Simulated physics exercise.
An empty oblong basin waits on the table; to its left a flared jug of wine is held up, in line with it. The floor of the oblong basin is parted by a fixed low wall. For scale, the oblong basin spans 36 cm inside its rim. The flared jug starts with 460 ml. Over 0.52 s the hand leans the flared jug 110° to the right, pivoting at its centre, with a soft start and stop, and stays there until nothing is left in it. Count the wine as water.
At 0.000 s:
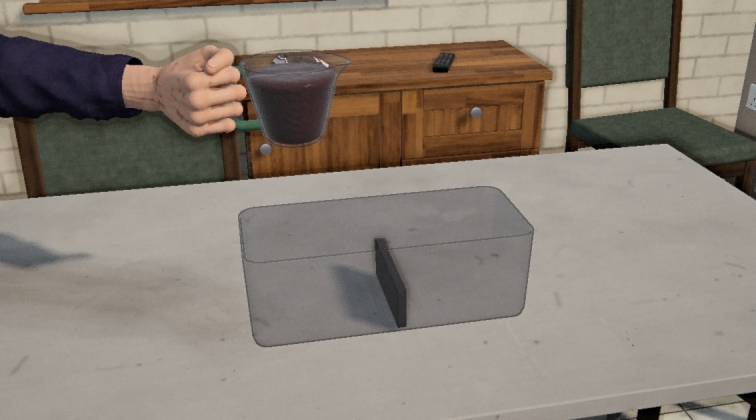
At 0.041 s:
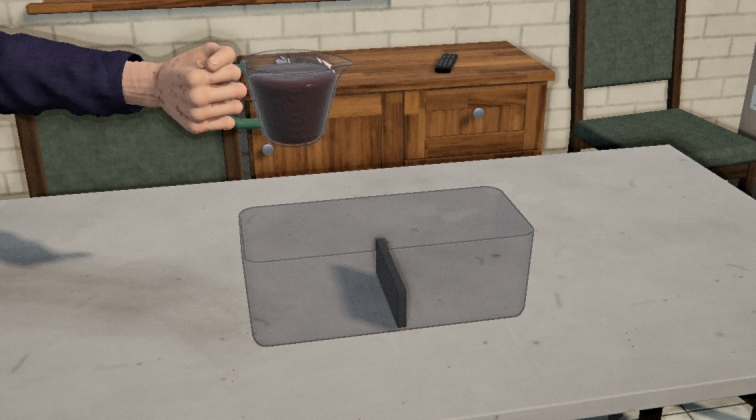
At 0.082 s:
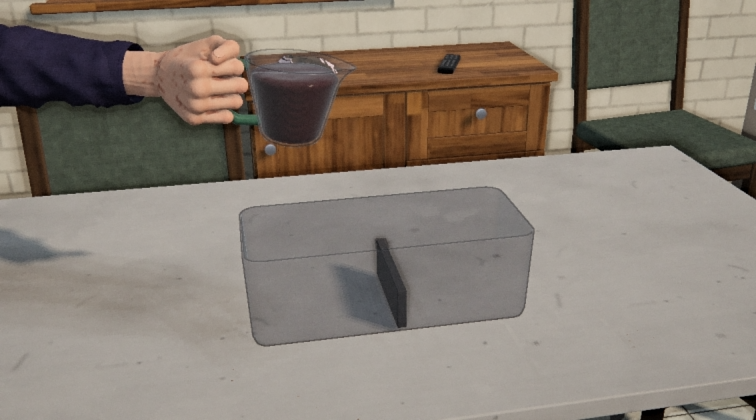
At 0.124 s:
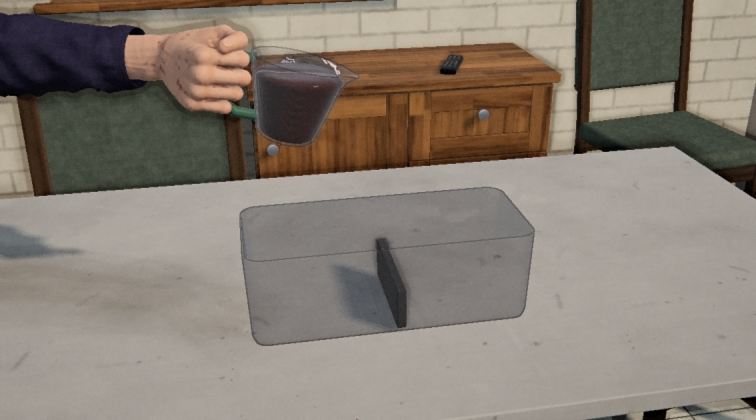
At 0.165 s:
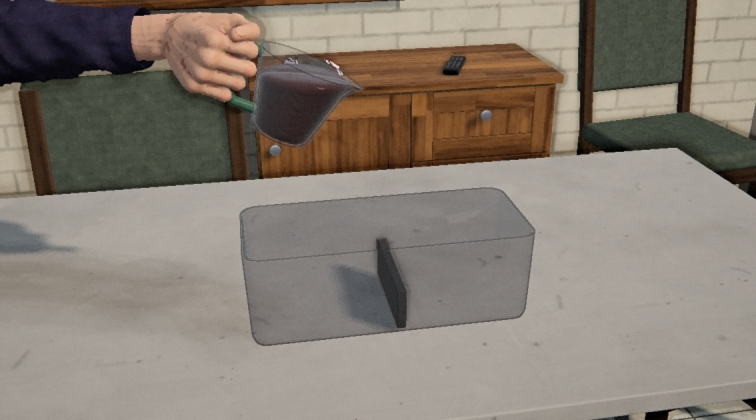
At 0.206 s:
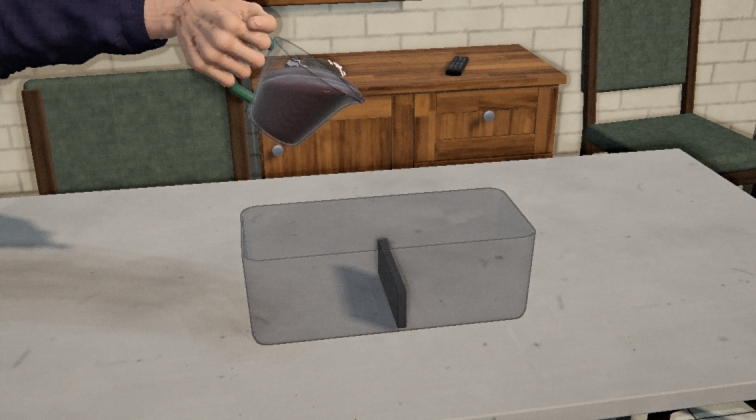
A hand holding a clear jug of dark red liquid above an empty see-through basin on a table slowly leaned the jug over to the right, bringing the liquid up to its lip.
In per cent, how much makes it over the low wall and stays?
Roughly 44 per cent is past the wall.
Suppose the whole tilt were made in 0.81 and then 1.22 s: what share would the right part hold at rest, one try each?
In turn about 60 and 75 per cent.
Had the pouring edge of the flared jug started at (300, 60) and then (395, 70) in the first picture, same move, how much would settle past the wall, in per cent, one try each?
In turn about 5 and 90 per cent.
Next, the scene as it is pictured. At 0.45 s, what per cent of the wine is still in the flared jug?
Near 26 in a hundred.
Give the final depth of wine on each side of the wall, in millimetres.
Left about 8 mm, right about 8 mm.
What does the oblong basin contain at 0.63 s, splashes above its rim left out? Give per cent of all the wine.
Near 90 in a hundred.
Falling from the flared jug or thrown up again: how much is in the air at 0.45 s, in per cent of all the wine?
Near 40 in a hundred.
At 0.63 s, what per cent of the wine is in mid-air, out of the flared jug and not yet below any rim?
Some 8 per cent.
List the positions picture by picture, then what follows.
In the first picture, it leans 0°; its right rim is at (352, 60); the wine meets the walls at (246, 75) and (335, 70); the oblong basin's rim runs from (241, 236) to (516, 209); the wall's top is at (390, 265).
In the second picture, it leans 2°; its right rim is at (354, 61); the wine meets the walls at (247, 74) and (336, 70).
In the third picture, it leans 7°; its right rim is at (357, 66); the wine meets the walls at (250, 71) and (338, 72).
In the fourth picture, it leans 15°; its right rim is at (361, 75); the wine meets the walls at (255, 70) and (343, 75).
In the fifth picture, it leans 25°; its right rim is at (364, 87); the wine meets the walls at (261, 73) and (349, 80).
In the sixth picture, it leans 37°; its right rim is at (364, 102); the wine meets the walls at (260, 81) and (352, 89); 2 per cent is over the edge.
Then, 0.45 s in, the tilt is 105° and 26 per cent is still to pour, 3 is left of the wall and 31 right of it.
Then, 0.63 s in, the tilt is 110° and 1 per cent is still to pour, 47 is left of the wall and 44 right of it.
Then, 0.82 s in, the tilt is 110° and 0 per cent is still to pour, 52 is left of the wall and 43 right of it.
Then, 1.02 s in, the tilt is 110° and 0 per cent is still to pour, 52 is left of the wall and 44 right of it.
Finally, 52 per cent lies left of the wall, 44 right of it and 4 outside.
